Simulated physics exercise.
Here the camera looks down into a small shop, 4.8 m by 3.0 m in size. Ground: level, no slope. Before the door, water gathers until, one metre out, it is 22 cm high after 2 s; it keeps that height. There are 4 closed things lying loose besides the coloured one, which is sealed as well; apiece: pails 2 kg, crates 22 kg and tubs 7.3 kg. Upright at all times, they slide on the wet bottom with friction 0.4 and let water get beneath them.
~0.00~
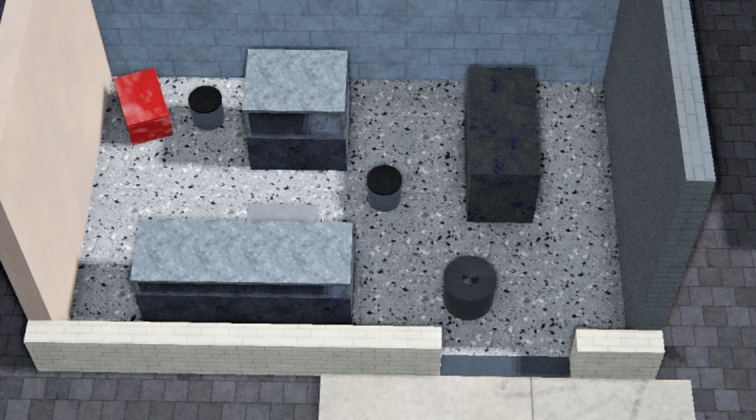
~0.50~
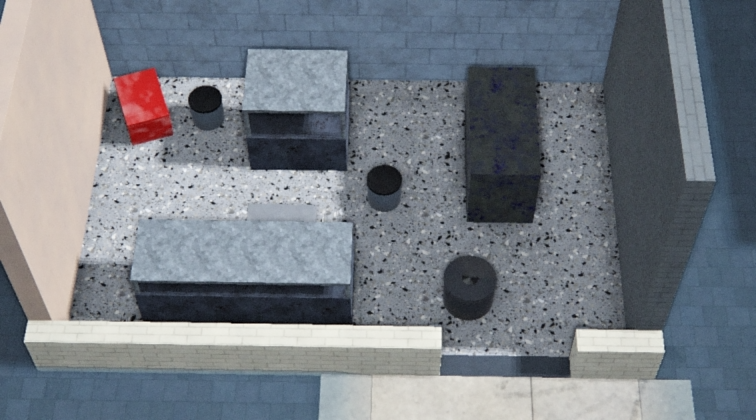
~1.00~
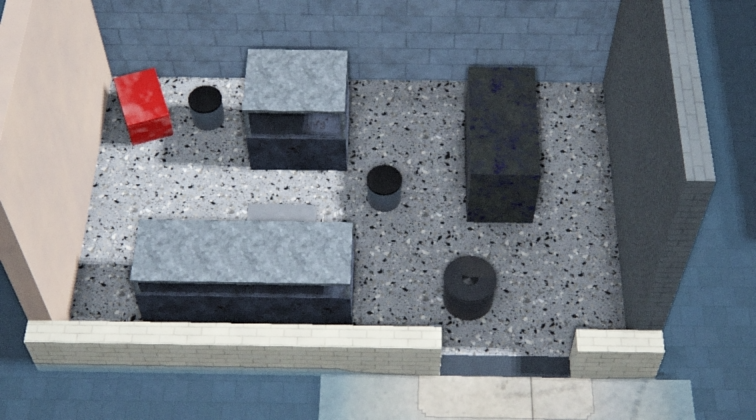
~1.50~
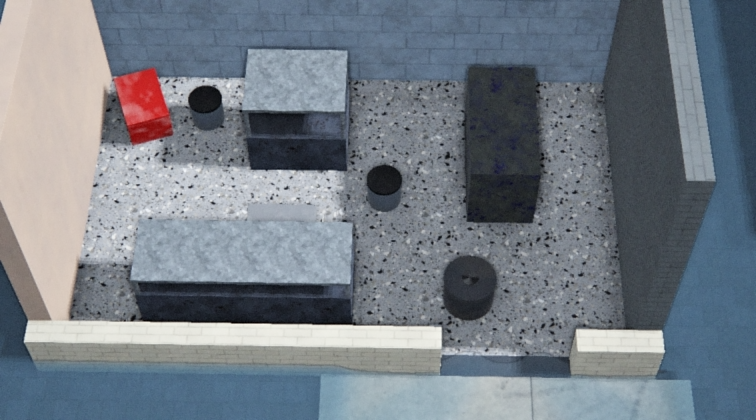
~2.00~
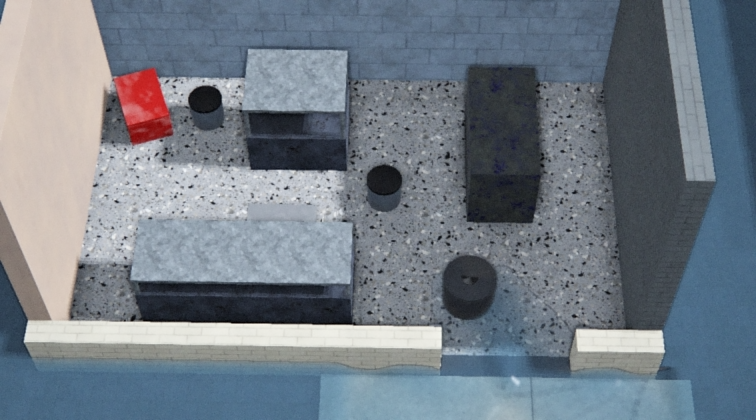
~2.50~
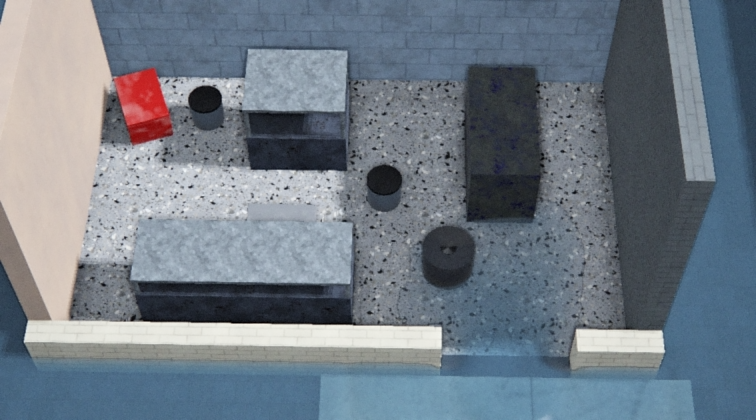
Water rises outside a small shop, enters through the doorway, and shifts a dark tub.
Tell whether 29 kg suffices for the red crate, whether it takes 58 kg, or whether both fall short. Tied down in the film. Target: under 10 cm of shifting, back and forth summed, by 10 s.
It takes 58 kg.
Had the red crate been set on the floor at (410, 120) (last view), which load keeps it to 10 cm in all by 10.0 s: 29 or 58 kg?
Just the heavier works.
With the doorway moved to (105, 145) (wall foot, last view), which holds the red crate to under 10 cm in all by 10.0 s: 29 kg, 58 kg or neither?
Note: Neither mass keeps it.
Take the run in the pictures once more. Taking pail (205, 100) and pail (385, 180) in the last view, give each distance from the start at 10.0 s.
Respectively 100 and 200 centimetres.
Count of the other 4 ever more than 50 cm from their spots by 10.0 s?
3.
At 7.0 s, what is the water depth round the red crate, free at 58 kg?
7 cm, roughly.
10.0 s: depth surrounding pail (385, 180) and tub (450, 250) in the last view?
About 12 and 12 cm.
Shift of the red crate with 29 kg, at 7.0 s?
It would be some 0 cm from its spot.
After 3.5 s the red crate would be 0 cm from its start with 29 kg and 0 cm from its start with 58 kg; 0 cm of water round it then.
After 4.5 s the red crate would be 0 cm from its start with 29 kg and 0 cm from its start with 58 kg; 0 cm of water round it then.
After 7.0 s the red crate would be 0 cm from its start with 29 kg and 0 cm from its start with 58 kg; 7 cm of water round it then.
After 10.0 s the red crate would be 62 cm from its start with 29 kg and 0 cm from its start with 58 kg; 12 cm of water round it then.
